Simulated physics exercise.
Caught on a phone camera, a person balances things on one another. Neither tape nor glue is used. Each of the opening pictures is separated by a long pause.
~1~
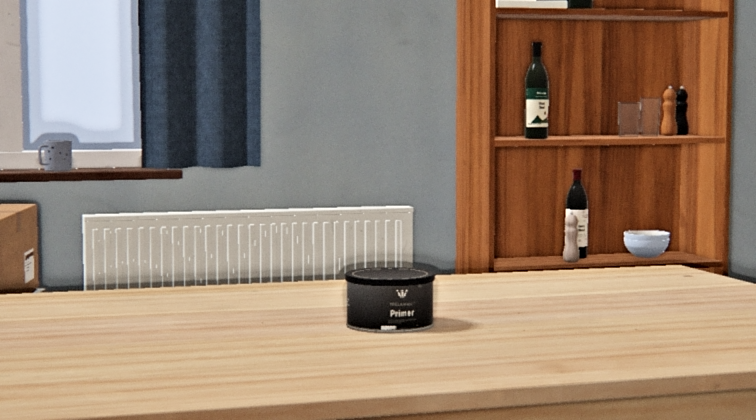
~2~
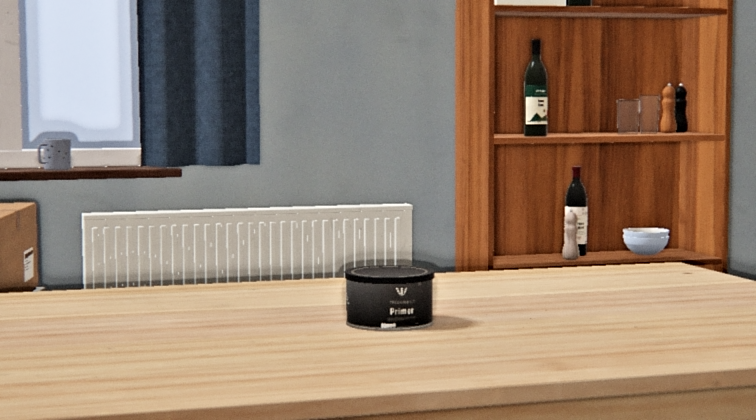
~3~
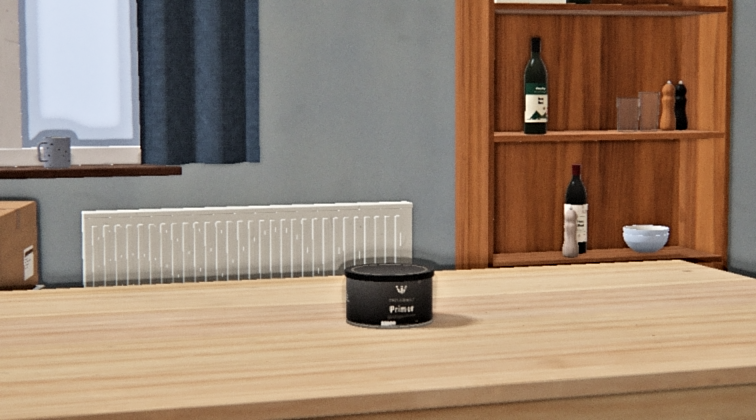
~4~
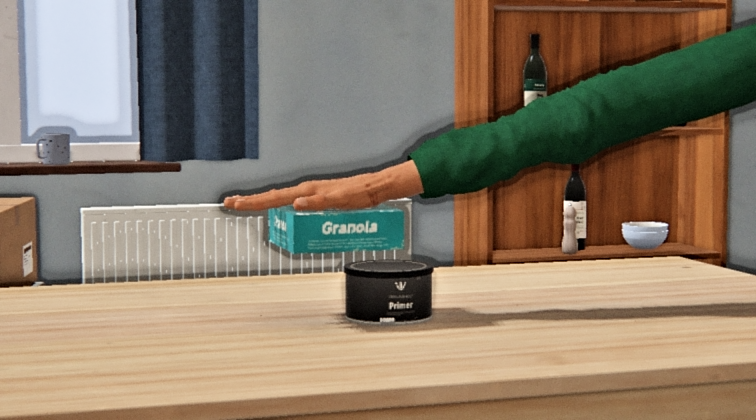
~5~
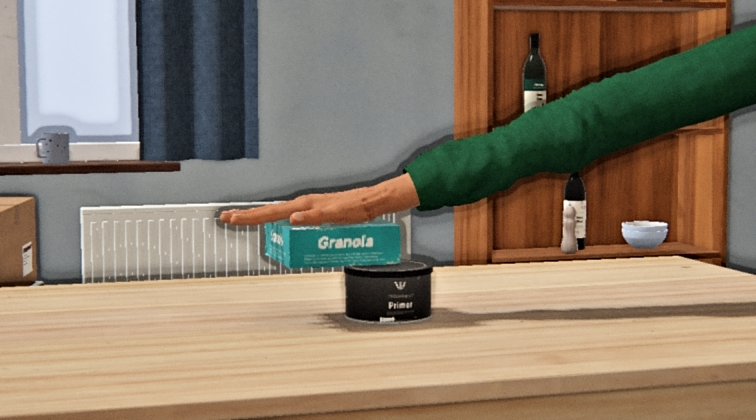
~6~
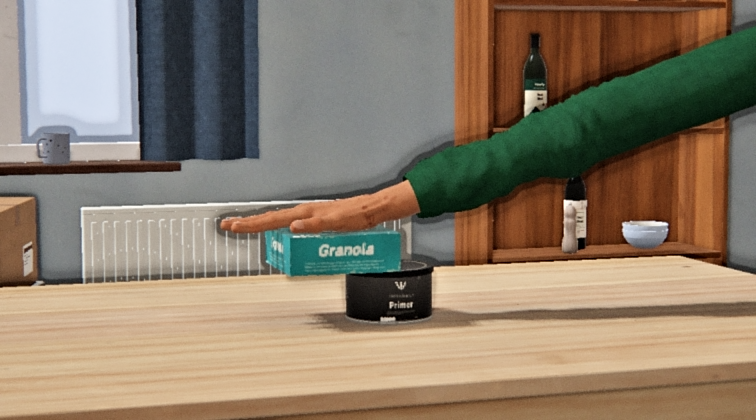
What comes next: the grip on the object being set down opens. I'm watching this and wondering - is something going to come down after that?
Yes, something comes down.
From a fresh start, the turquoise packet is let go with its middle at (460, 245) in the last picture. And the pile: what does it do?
After that, the pile falls over.
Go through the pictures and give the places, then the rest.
The last thing is not in view yet; black tub (390, 299), in the first picture.
The last thing is not in view yet; black tub (390, 297), in the second picture.
The last thing is not in view yet; black tub (389, 295), in the third picture.
On its way; turquoise packet (335, 226); black tub (389, 292), in the fourth picture.
On its way; turquoise packet (331, 240); black tub (388, 291), in the fifth picture.
In place under the hand; turquoise packet (331, 248); black tub (389, 291), in the sixth picture.
Then, 0.30 s past the last view, turquoise packet rocked 53° from its first pose near (318, 265).
Then, 0.40 s past the last view, turquoise packet rocked 51° from its first pose near (319, 266).
Finally, down or leaning hard in the pile, turquoise packet; black tub still in place. Final places as the last picture's camera would see them, turquoise packet near (322, 267). The pile gives way.
